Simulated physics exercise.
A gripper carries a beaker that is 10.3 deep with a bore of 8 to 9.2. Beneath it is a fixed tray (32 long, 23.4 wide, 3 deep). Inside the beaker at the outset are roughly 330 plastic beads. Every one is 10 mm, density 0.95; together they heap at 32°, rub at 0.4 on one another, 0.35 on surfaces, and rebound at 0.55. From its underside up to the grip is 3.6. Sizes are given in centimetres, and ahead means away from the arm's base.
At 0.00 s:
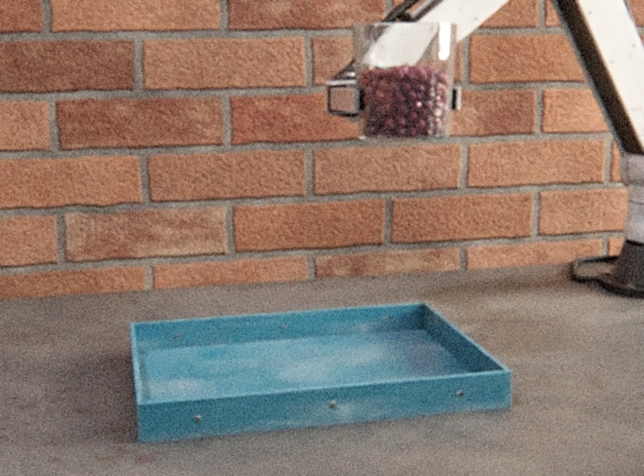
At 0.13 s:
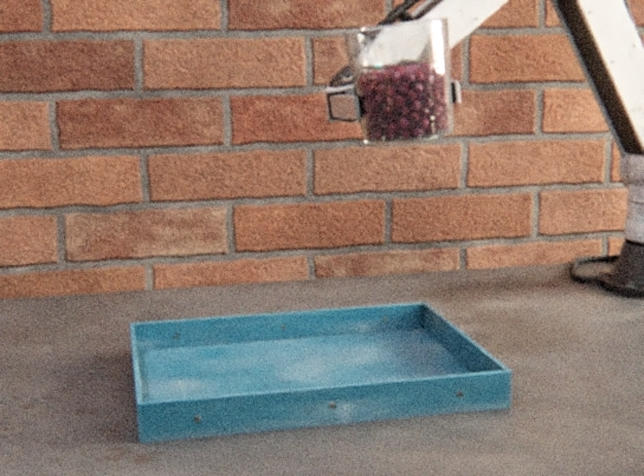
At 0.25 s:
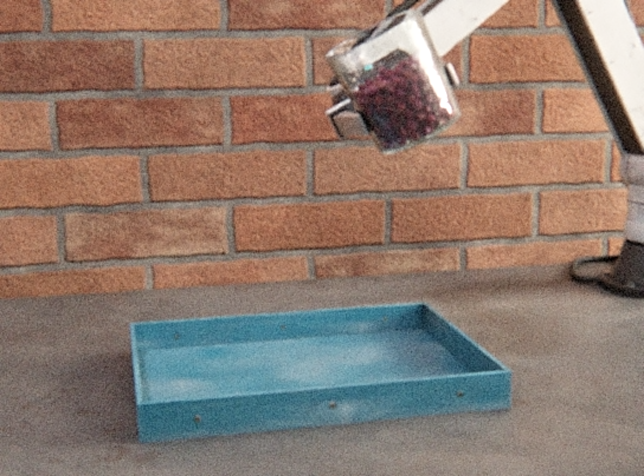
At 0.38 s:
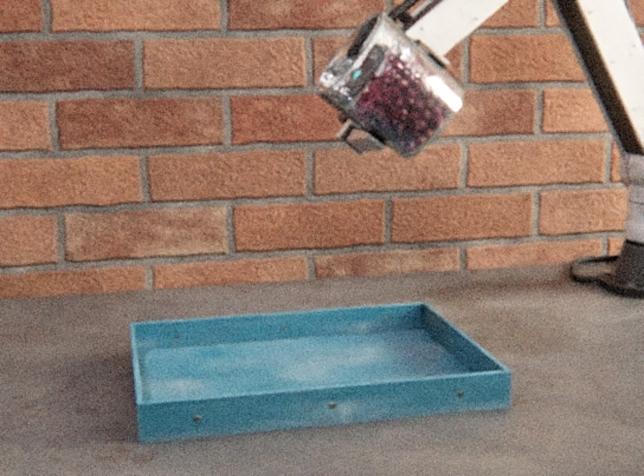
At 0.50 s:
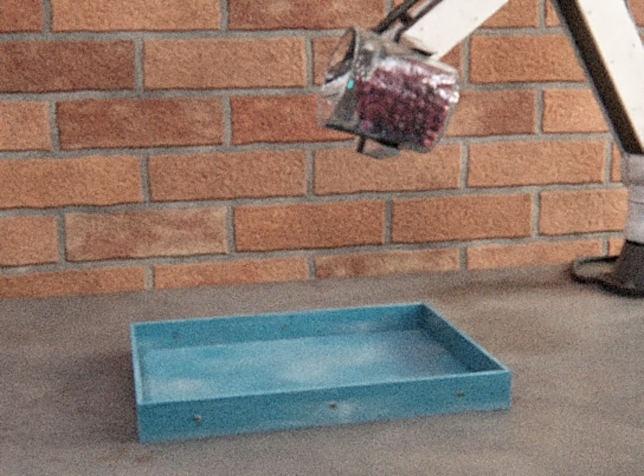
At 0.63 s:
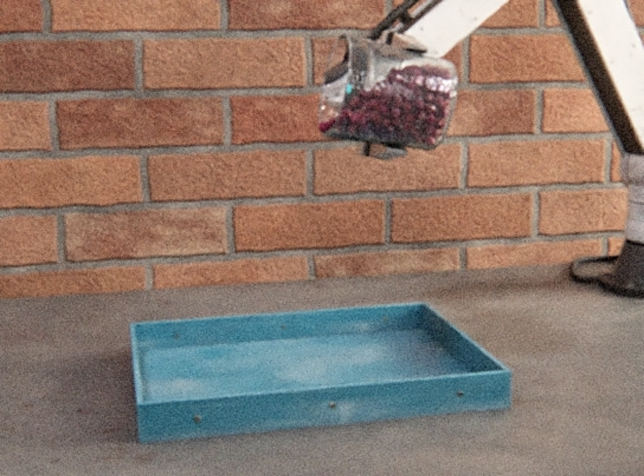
A clear beaker partly filled with dark reddish-purple beads tilted steadily to the left in a robot arm's gripper until it lay nearly sideways, the beads shifting inside it above an empty blue tray.
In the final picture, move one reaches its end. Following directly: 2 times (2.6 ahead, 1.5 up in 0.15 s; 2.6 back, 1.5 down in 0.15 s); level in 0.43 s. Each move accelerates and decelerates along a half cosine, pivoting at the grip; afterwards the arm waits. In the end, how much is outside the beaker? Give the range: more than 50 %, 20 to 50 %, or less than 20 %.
The range is 20 to 50 %.
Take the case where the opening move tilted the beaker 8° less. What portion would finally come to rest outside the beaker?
In that case roughly 15 per cent.
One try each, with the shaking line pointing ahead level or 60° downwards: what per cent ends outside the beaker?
I'd say close to 30 percent for the first and close to 5 percent for the second.
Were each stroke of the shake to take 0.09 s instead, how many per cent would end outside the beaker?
I'd expect close to 60 in a hundred.
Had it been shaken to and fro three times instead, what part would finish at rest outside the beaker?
In that case some 45 per cent.
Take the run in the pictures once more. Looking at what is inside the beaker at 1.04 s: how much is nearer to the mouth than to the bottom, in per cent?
Mouth half: Close to 45 per cent.
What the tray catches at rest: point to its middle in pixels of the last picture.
It sits close to (251, 377).
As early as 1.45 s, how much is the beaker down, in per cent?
About 30 per cent so far.
By 1.04 s, tilted 78° forward, highest piece 29 above the table; 286 in the beaker, 20 in the tray, 21 in flight or on a rim.
By 1.45 s, tilted 36° forward, highest piece 30 above the table; 227 in the beaker, 93 in the tray, 7 in flight or on a rim.
By 1.86 s, level, highest piece 30 above the table; 227 in the beaker, 99 in the tray, 1 on the table or floor.
By 2.91 s, level, highest piece 30 above the table; 227 in the beaker, 99 in the tray, 1 on the table or floor.
Final count, 227 in the beaker, 99 in the tray, 1 on the table or floor. That is 31 % outside the beaker.
